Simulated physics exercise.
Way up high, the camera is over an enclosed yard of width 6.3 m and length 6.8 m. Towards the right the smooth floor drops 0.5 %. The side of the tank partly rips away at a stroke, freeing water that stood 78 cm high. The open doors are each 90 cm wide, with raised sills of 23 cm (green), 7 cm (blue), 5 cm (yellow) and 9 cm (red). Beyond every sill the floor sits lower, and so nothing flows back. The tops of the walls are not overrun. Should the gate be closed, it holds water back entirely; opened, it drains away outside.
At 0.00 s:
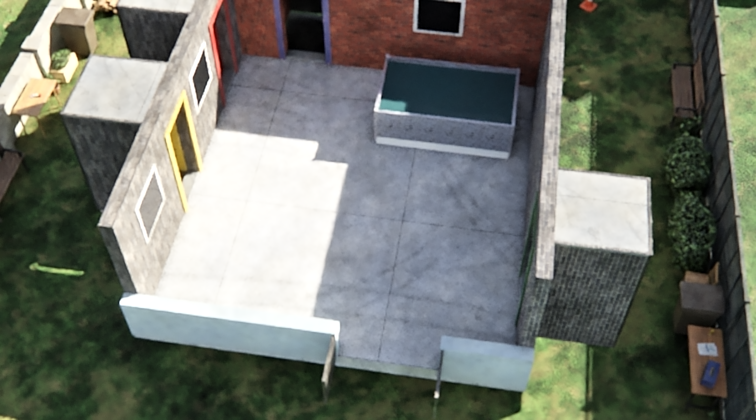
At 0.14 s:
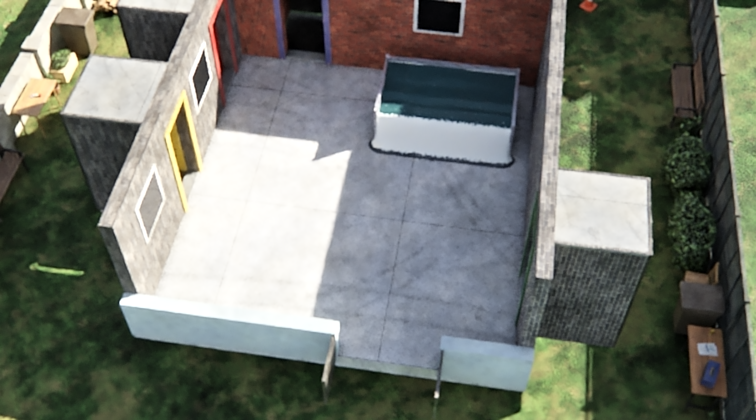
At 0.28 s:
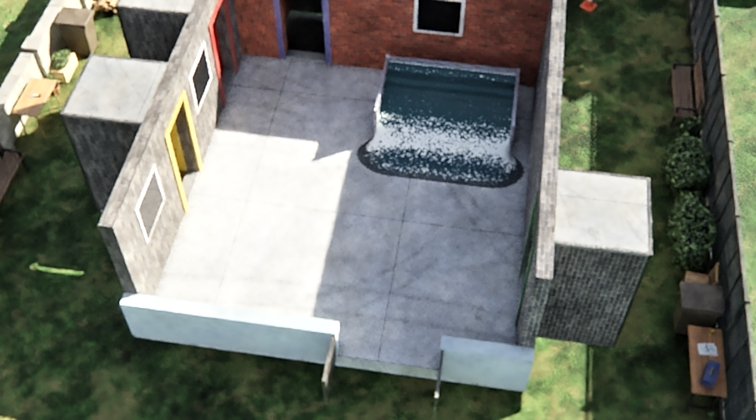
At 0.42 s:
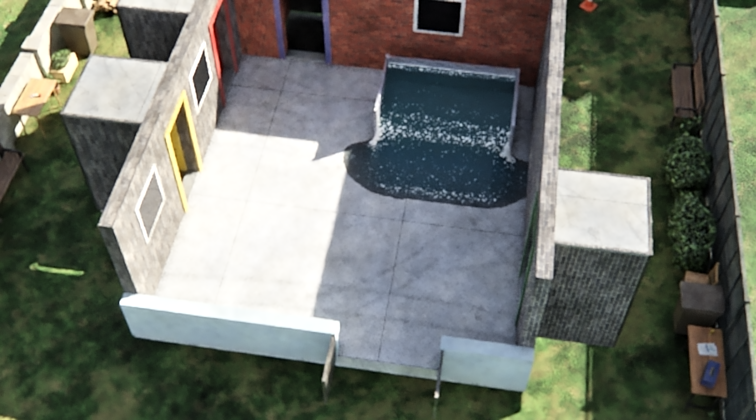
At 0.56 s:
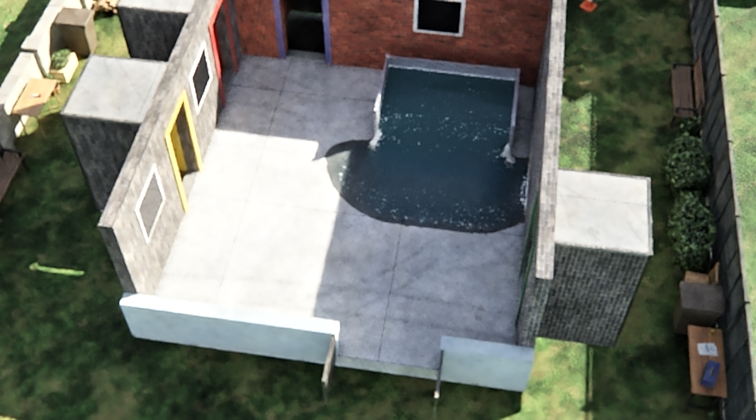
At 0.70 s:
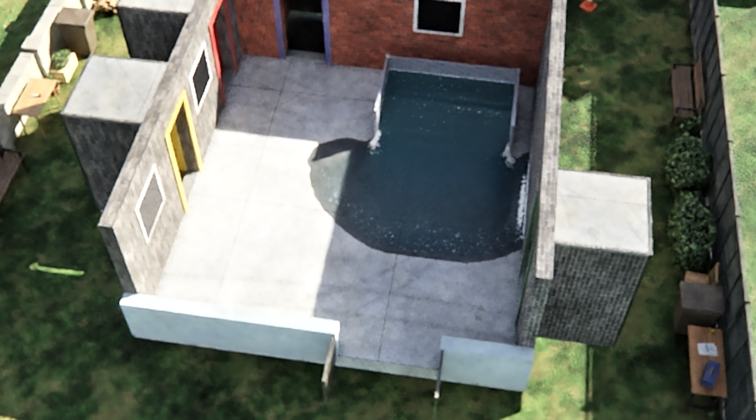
The footage shows a walled yard from high above, where the near side of a rectangular tank gives way and water gushes out with white froth, then spreads across the grey floor as a widening, dark, rounded pool.
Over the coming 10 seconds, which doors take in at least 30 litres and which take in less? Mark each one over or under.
Green door - under; blue door - under; yellow door - under; red door - under.
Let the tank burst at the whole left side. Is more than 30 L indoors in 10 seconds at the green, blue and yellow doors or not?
Then it goes green fine, blue too high, yellow too high.
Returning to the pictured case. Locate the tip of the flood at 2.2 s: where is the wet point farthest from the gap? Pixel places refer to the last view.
Point: Roughly (219, 326) in the last view.
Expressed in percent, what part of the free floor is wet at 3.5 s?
Around 65 per cent wet.
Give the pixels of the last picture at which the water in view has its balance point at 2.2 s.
The water's centre sits at about (428, 225).
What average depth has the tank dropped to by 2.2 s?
Mean depth: About 16 cm.
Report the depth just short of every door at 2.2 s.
Readings (cm): Green = 14; blue = 0; yellow = 0; red = 0.
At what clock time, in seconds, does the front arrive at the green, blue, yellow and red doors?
Green 1.0 s, blue 8.0 s, yellow 3.0 s, red 6.5 s.
After 1.4 s water covers 50 % of the floor and is deepest (28 cm) near (447, 359); green door 11 cm at the sill, 0 L in, blue door not reached, yellow door not reached, red door not reached.
After 2.2 s water covers 60 % of the floor and is deepest (50 cm) near (512, 368); green door 14 cm at the sill, 0 L in, blue door not reached, yellow door not reached, red door not reached.
After 3.5 s water covers 65 % of the floor and is deepest (26 cm) near (490, 365); green door 20 cm at the sill, 1 L in, blue door not reached, yellow door 2 cm at the sill, 0 L in, red door not reached.
After 6.0 s water covers 75 % of the floor and is deepest (16 cm) near (158, 318); green door 9 cm at the sill, 2 L in, blue door not reached, yellow door 5 cm at the sill, 0 L in, red door not reached.
After 10.0 s water covers 100 % of the floor and is deepest (12 cm) near (365, 70); green door 4 cm at the sill, 2 L in, blue door 9 cm at the sill, 7 L in, yellow door 5 cm at the sill, 10 L in, red door 4 cm at the sill, 0 L in.
